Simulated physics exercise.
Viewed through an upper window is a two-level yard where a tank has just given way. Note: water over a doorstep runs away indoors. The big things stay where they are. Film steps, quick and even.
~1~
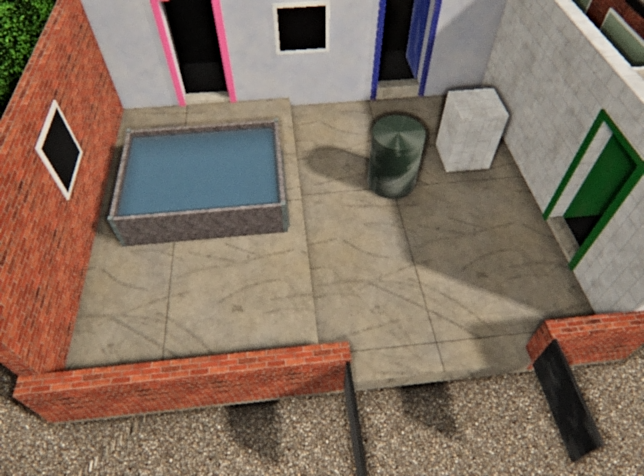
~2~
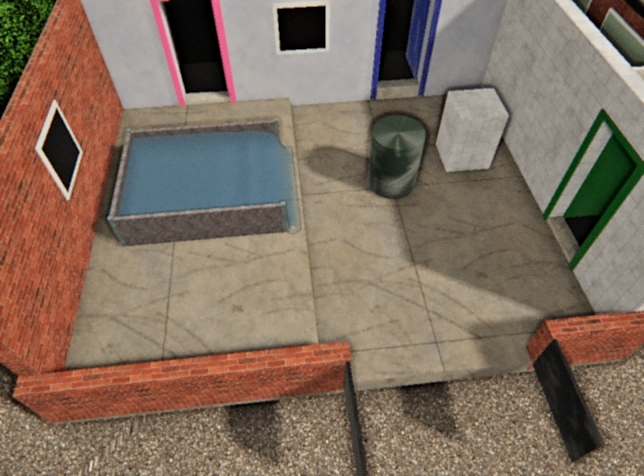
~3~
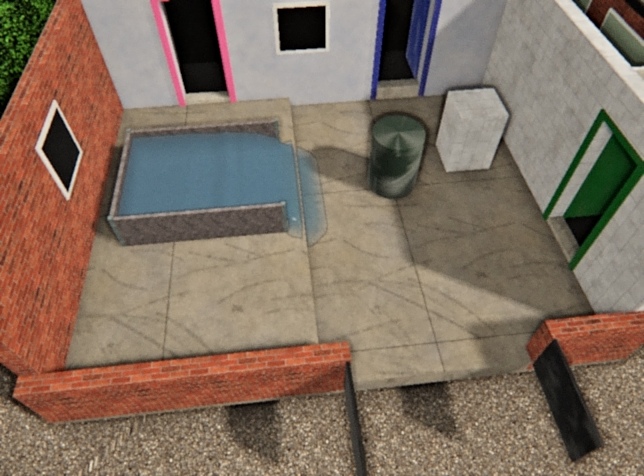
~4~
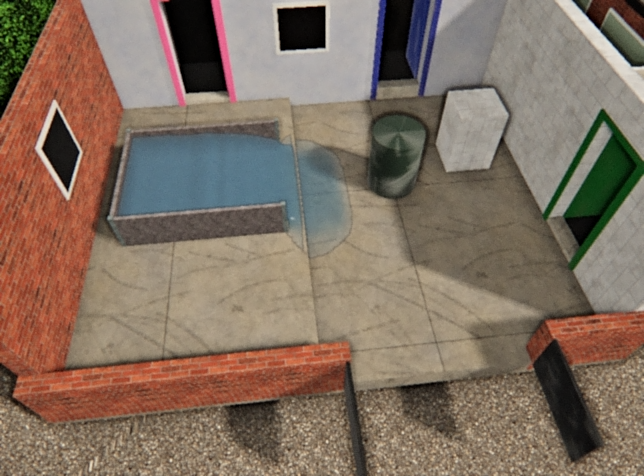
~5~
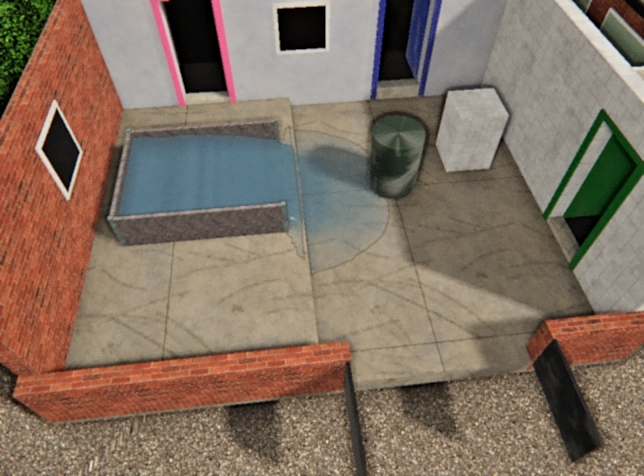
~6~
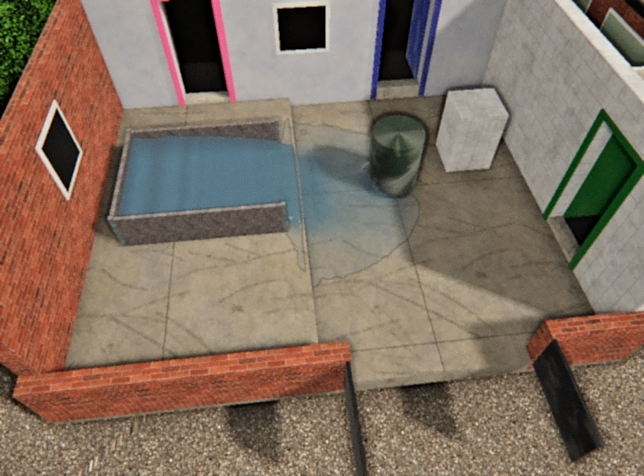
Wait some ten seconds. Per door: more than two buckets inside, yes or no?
Per door - blue door: No, green door: Yes, pink door: No.
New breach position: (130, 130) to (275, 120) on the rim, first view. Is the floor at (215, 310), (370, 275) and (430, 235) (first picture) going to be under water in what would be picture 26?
The first spot is spared, the second spared, the third spared.
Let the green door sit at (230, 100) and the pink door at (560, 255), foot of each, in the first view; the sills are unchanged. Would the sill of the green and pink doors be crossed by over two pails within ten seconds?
As it turns out, the green door keeps clear and so does the pink door, which spills past too.
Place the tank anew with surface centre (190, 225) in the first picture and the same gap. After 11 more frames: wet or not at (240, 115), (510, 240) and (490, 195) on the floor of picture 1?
As listed: Not flooded, wet, wet.
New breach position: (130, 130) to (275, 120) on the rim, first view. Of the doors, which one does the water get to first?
Answer: The one in pink.
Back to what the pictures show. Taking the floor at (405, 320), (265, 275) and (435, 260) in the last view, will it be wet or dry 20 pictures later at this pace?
Point 1: Drenched; point 2: Not wet; point 3: Drenched.
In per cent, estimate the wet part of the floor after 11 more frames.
Some 50 in a hundred.
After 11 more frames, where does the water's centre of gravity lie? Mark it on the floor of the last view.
At roughly (307, 193).
A moment on, water covers 30 % of the floor; the blue door not reached, the green door not reached, the pink door not reached.
Next, water covers 50 % of the floor; the blue door wet at the sill, nothing in, the green door under two buckets in, the pink door not reached.
Then, water covers 55 % of the floor; the blue door wet at the sill, nothing in, the green door over two buckets in, the pink door not reached.
Later, water covers 55 % of the floor; the blue door wet at the sill, nothing in, the green door far over two buckets in, the pink door not reached.
In the end, water covers 60 % of the floor; the blue door wet at the sill, nothing in, the green door far over two buckets in, the pink door not reached.
